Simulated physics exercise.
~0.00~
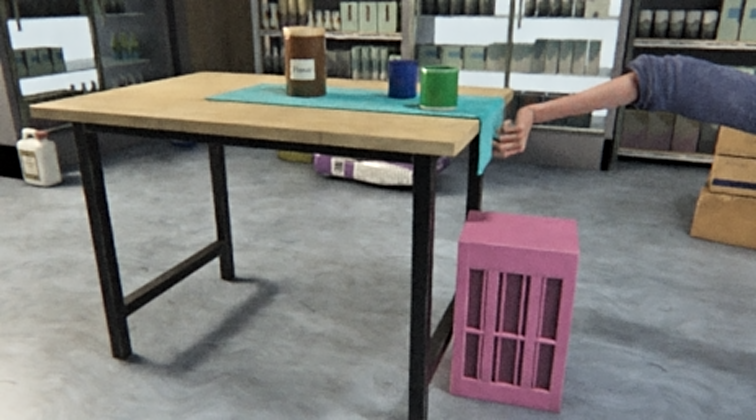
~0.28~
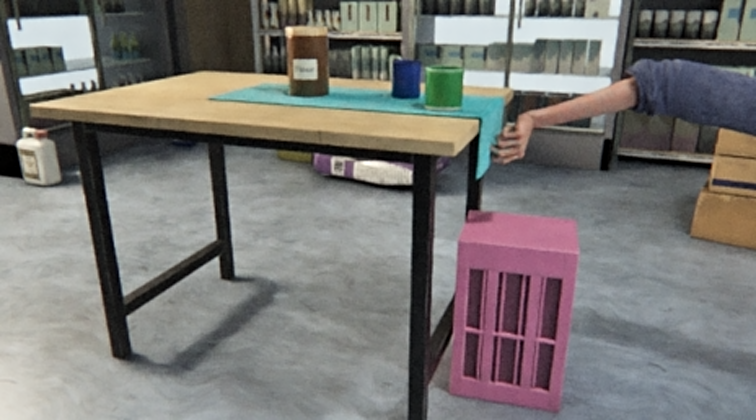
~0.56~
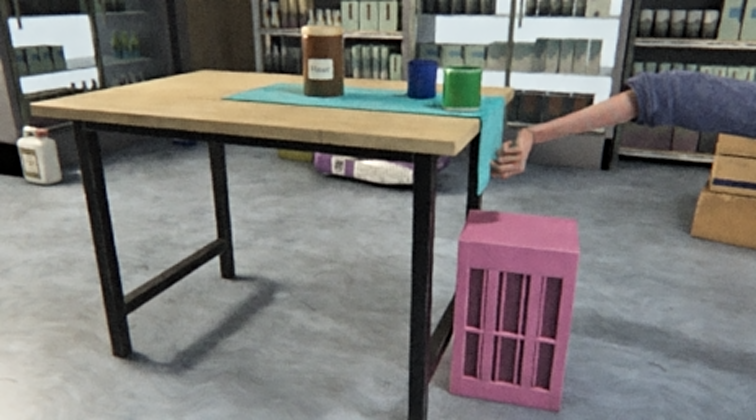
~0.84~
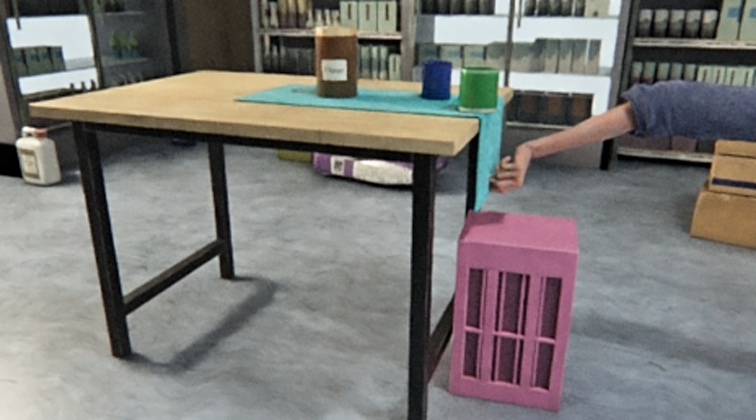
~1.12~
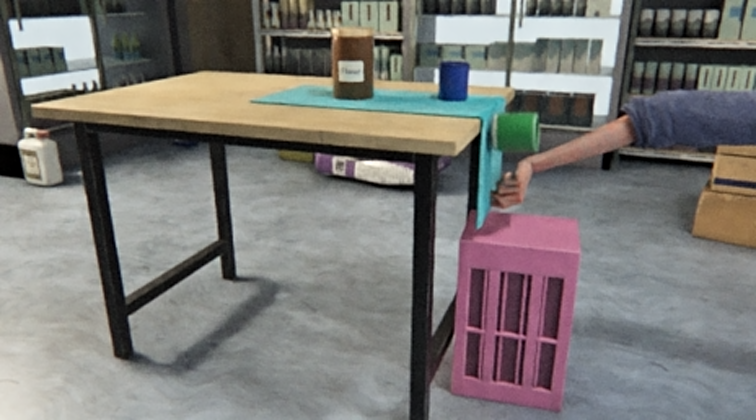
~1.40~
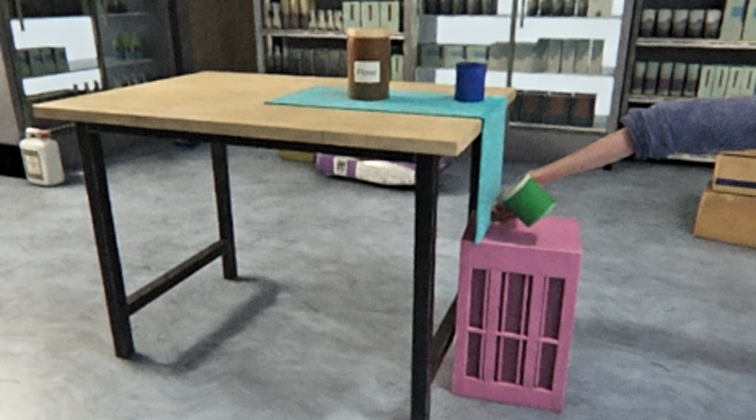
In the video, a hand pulls a turquoise towel down over the right end of a table, carrying a brown canister, a blue mug and a green mug rightward, until the green mug tips off and drops toward the pink crate while the others stay upright on the table.
